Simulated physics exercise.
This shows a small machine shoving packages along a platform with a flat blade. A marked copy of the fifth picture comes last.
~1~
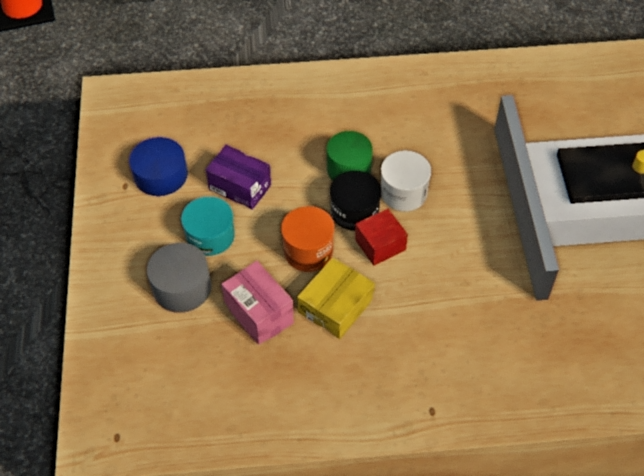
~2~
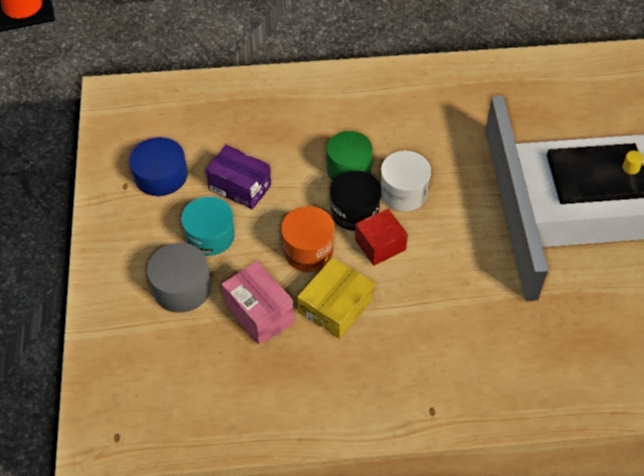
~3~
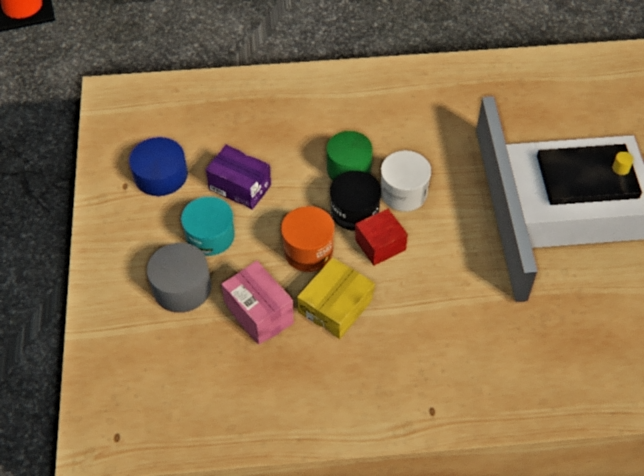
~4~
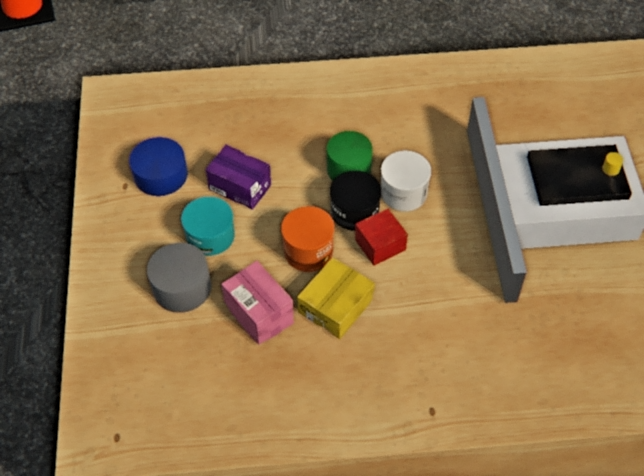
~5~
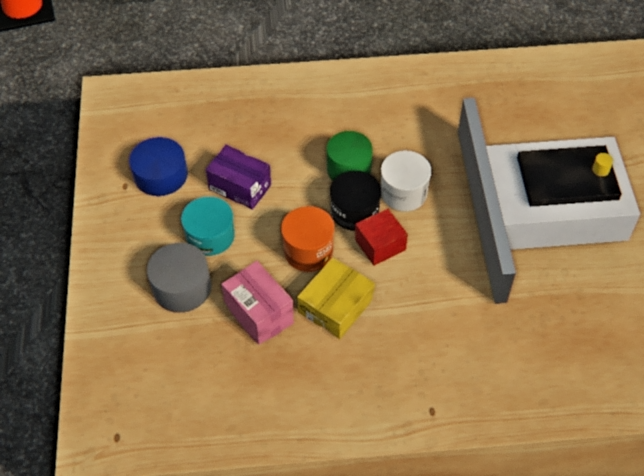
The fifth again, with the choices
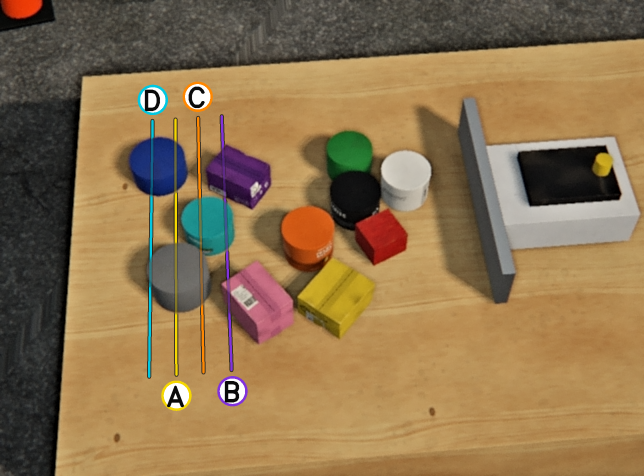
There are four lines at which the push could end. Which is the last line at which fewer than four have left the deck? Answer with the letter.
D is the last line within the limit.
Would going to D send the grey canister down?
Yes.
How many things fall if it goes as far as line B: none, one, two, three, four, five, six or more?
In all, none.
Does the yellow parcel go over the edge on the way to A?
By then, no.
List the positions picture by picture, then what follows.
Green canister (349, 159); grey canister (179, 277); yellow parcel (336, 298), in the first picture.
Robot (592, 173); white pail (405, 182), in the second picture.
Robot (582, 173); turquoise pail (209, 226), in the third picture.
Robot (571, 174); orange pail (308, 240), in the fourth picture.
Robot (562, 175); black pail (356, 201); red crate (381, 237); green canister (349, 159), in the fifth picture.
On the marked copy, A at (176, 236); B at (226, 232); C at (201, 234); D at (151, 238).
Following D. Soon after the start, robot (443, 184); green canister (327, 148); white pail (333, 185).
Later, robot (321, 193); blue canister (121, 159); grey canister (131, 292).
In the end, robot (225, 200); grey canister over the edge; turquoise pail over the edge; three fallen.
As for the rest, A is within the limit but short; B is within the limit but short; C is within the limit but short.
